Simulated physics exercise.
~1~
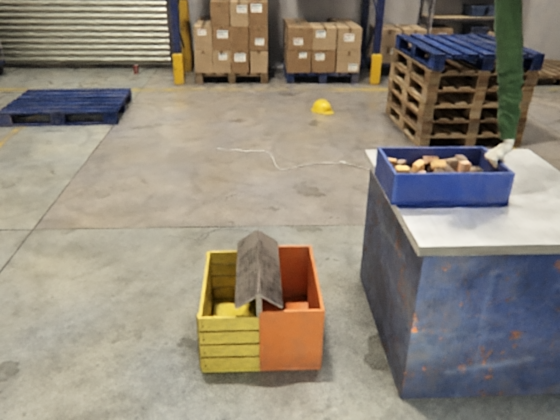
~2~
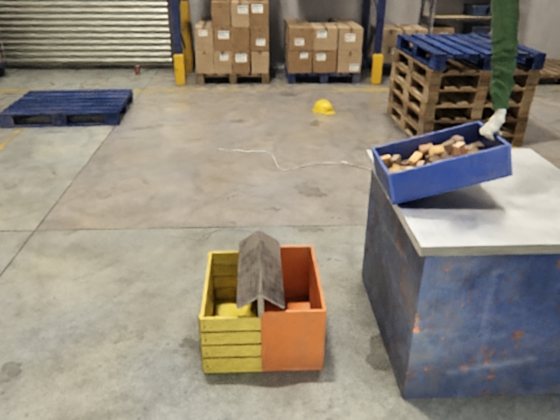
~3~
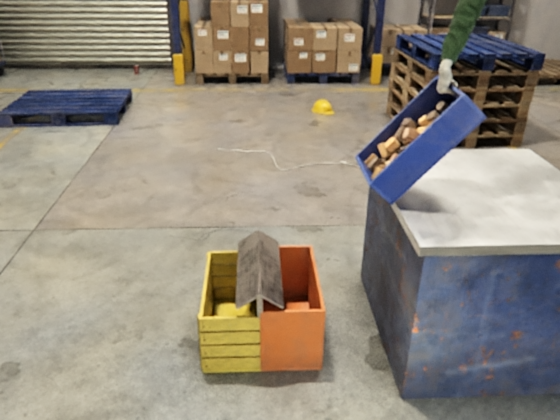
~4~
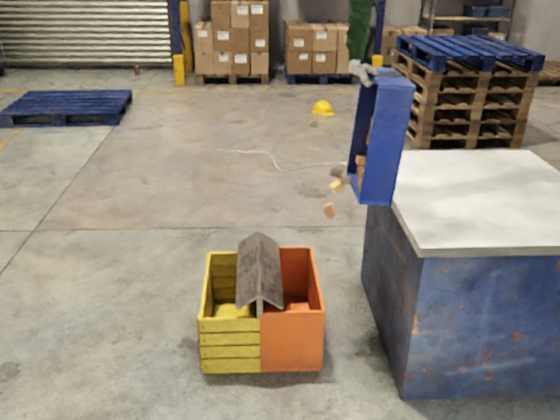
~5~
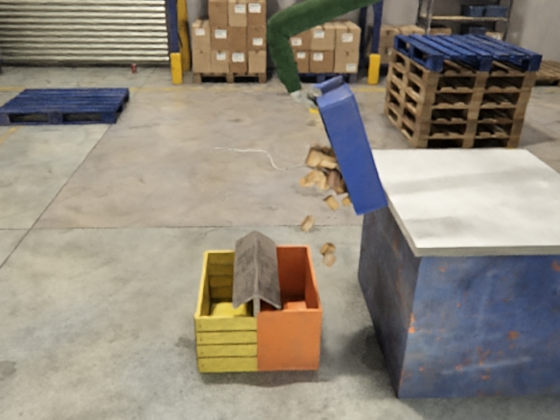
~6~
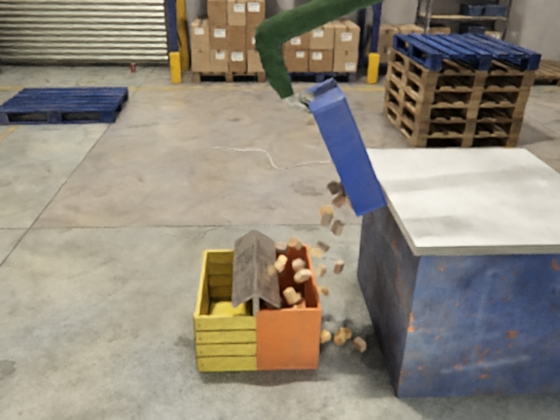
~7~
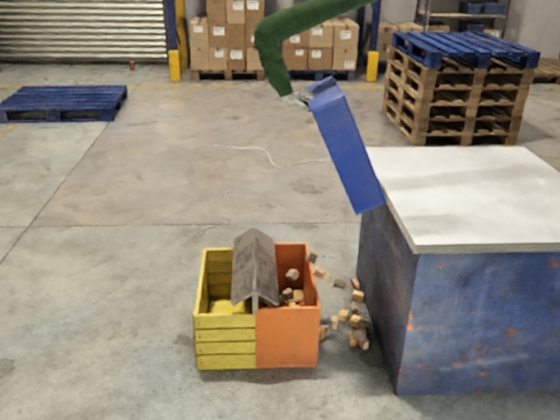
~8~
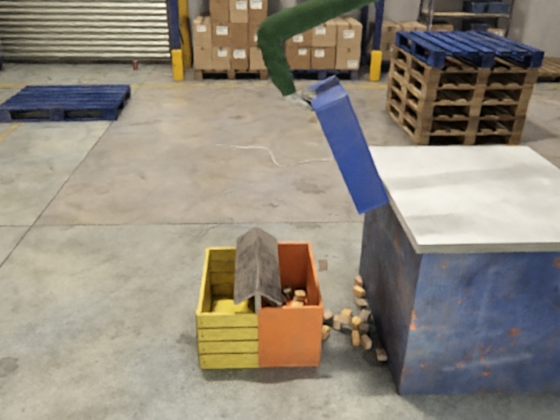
A green-sleeved arm tipped a blue crate off the edge of a bench until wooden blocks tumbled out, many landing in the orange box below while others piled on the floor beside the bench, leaving the crate hanging steeply tilted.
